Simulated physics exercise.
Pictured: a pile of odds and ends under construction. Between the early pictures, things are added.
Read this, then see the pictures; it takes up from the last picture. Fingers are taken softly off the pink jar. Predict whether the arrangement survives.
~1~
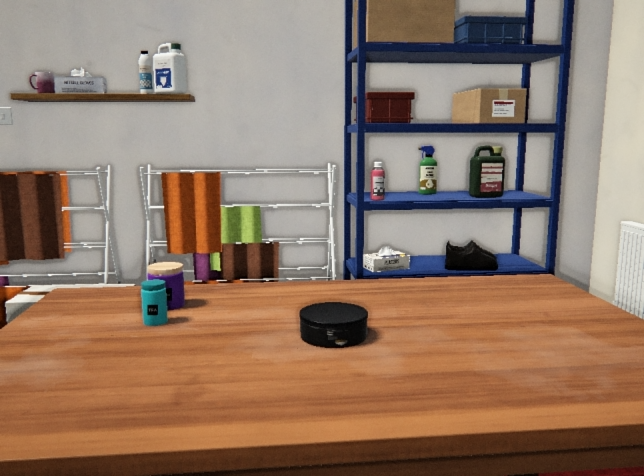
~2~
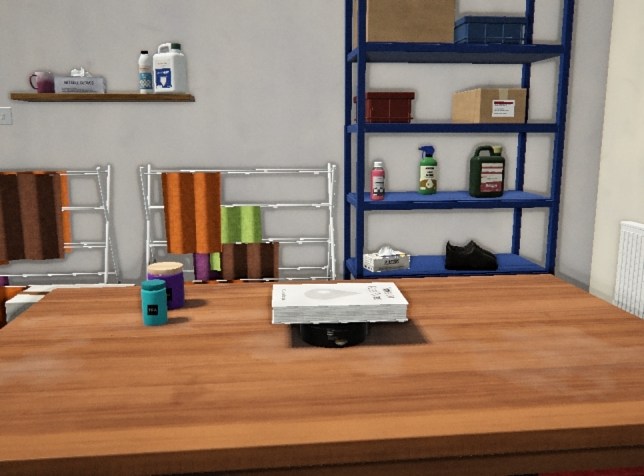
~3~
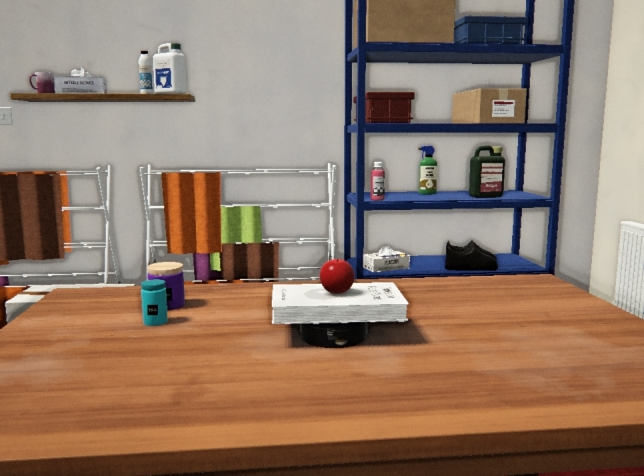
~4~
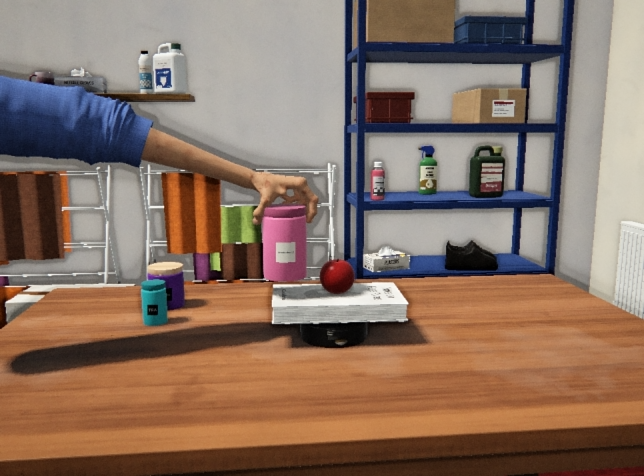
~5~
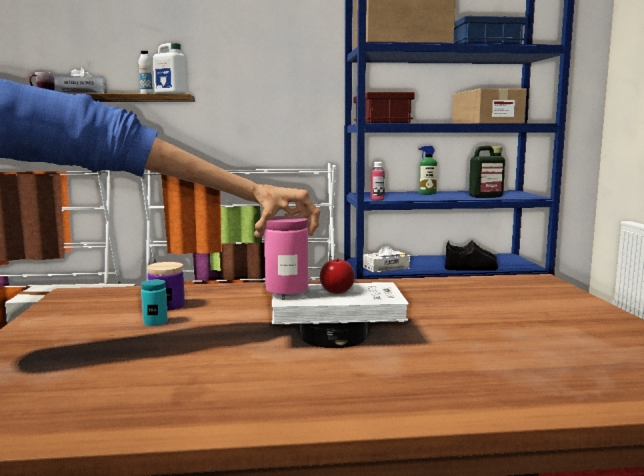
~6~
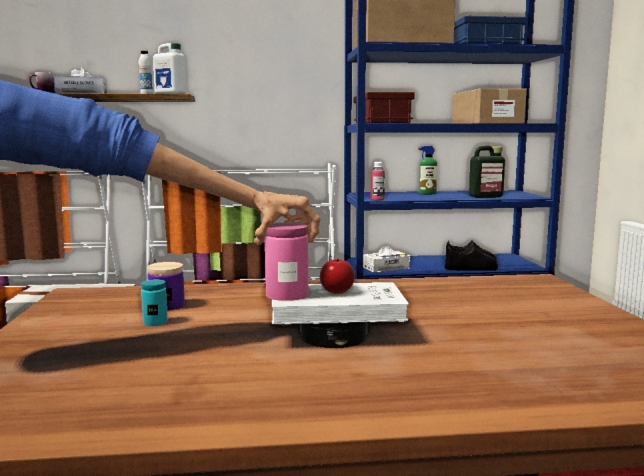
It is going to rest securely.
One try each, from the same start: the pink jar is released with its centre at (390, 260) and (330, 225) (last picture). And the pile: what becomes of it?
So, in case one it stays steady, and in case two it falls over.
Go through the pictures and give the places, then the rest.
The last thing is not in view yet; turquoise shaker (154, 302), in the first frame.
The last thing is not in view yet; purple jar (166, 286), in the second frame.
The last thing is not in view yet; black tub (334, 324), in the third frame.
On its way; pink jar (285, 241); red apple (337, 276), in the fourth frame.
On its way; pink jar (287, 254); white book (337, 302), in the fifth frame.
In place under the hand; pink jar (287, 261); turquoise shaker (154, 302), in the sixth frame.
Then, 0.50 s after the last picture, nothing has stirred.
Then, 1.50 s after the last picture, pink jar resting near (287, 261).
At rest, all 6 in place. Seen from the same camera at the end, pink jar near (287, 261). The pile stays up.
